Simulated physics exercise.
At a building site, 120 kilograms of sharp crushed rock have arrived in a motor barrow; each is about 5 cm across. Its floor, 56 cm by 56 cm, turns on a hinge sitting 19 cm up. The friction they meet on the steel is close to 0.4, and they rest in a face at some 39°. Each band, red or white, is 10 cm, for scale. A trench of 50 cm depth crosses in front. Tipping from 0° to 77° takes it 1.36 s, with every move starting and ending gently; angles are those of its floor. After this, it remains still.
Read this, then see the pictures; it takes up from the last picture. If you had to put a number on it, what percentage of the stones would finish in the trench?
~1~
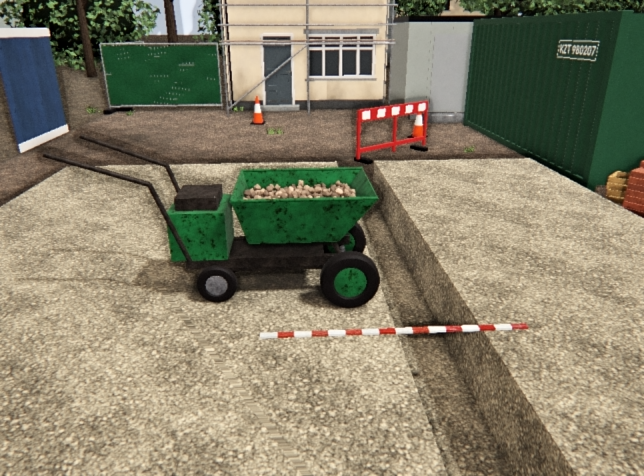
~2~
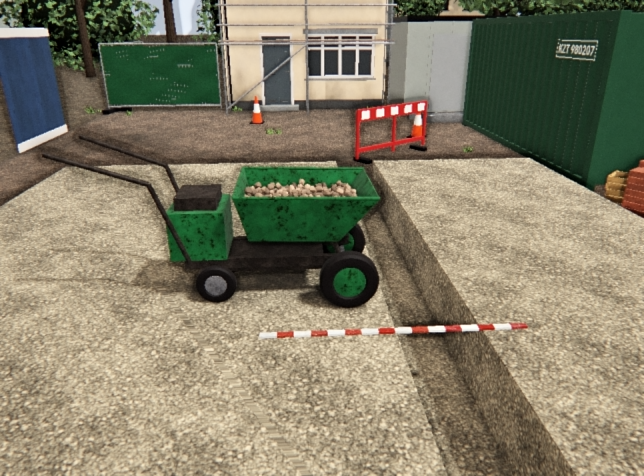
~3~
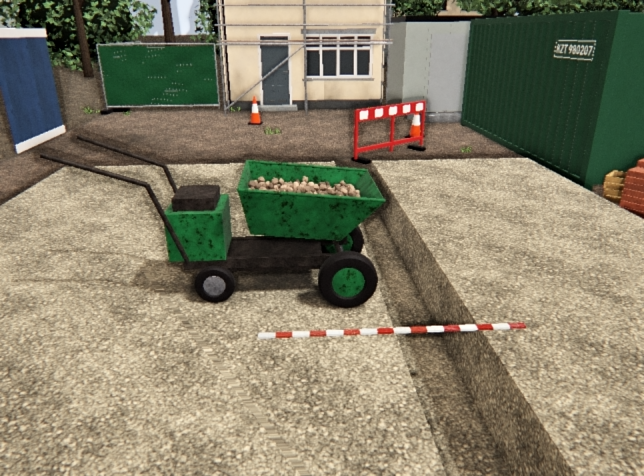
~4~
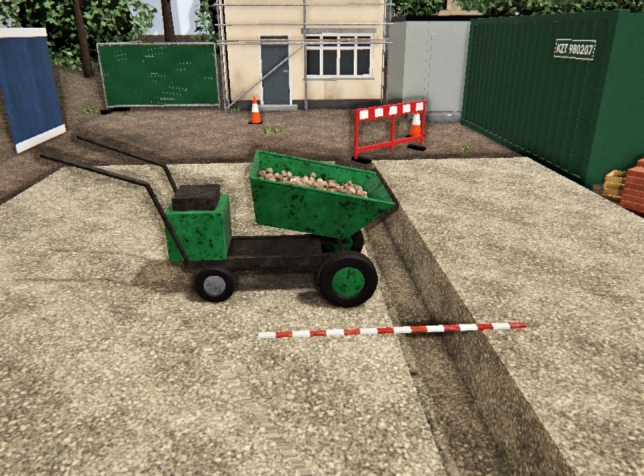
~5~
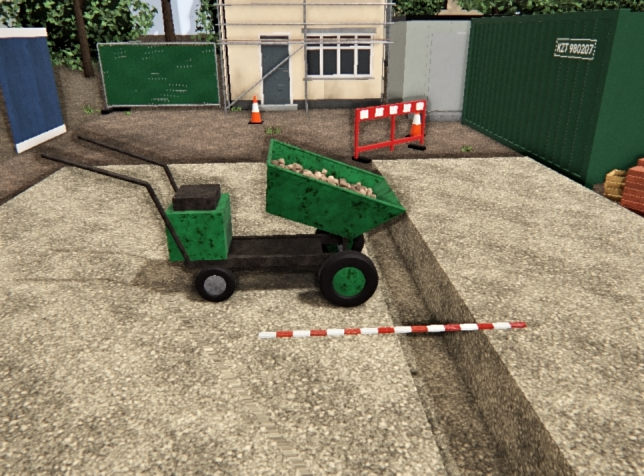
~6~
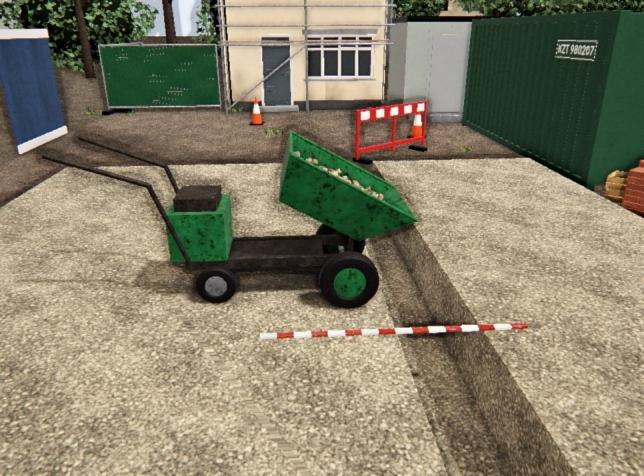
I'd put it at about 72 percent.
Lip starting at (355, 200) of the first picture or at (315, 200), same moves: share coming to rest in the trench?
The first start gives about 100 per cent, the second about 100.
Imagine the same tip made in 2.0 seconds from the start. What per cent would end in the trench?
It would be near 75 percent.
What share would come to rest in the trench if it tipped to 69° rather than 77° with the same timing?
Close to 60 per cent then.
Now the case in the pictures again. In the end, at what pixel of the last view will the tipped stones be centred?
(436, 329).
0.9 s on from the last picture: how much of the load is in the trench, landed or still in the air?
Roughly 25% by that time.
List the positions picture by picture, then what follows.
The first picture shows lip at (378, 198), floor tilted 0°, highest stones at (315, 190).
In the second picture, the skip is at 2°, its lip at (380, 199); the top of the load is at (288, 190).
In the third picture, the skip is at 6°, its lip at (385, 201); the top of the load is at (270, 185).
In the fourth picture, the skip is at 12°, its lip at (394, 204); the top of the load is at (271, 177).
The fifth picture shows lip at (406, 211), floor tilted 20°, highest stones at (284, 168).
The sixth picture shows lip at (417, 221), floor tilted 29°, highest stones at (295, 160).
Then, 0.4 s after the last picture the floor is at 65°, 100 % in the skip; the foremost stones are at (423, 242).
Then, 0.9 s after the last picture the floor is at 77°, 63 % in the skip, 23 % in the trench, 14 % past the trench; the foremost stones are at (484, 275).
Then, 1.2 s after the last picture the floor is at 77°, 26 % in the skip, 45 % in the trench, 29 % past the trench; the foremost stones are at (528, 275).
Then, 3.2 s after the last picture the floor is at 77°, 0 % in the skip, 72 % in the trench, 28 % past the trench; the foremost stones are at (535, 275).
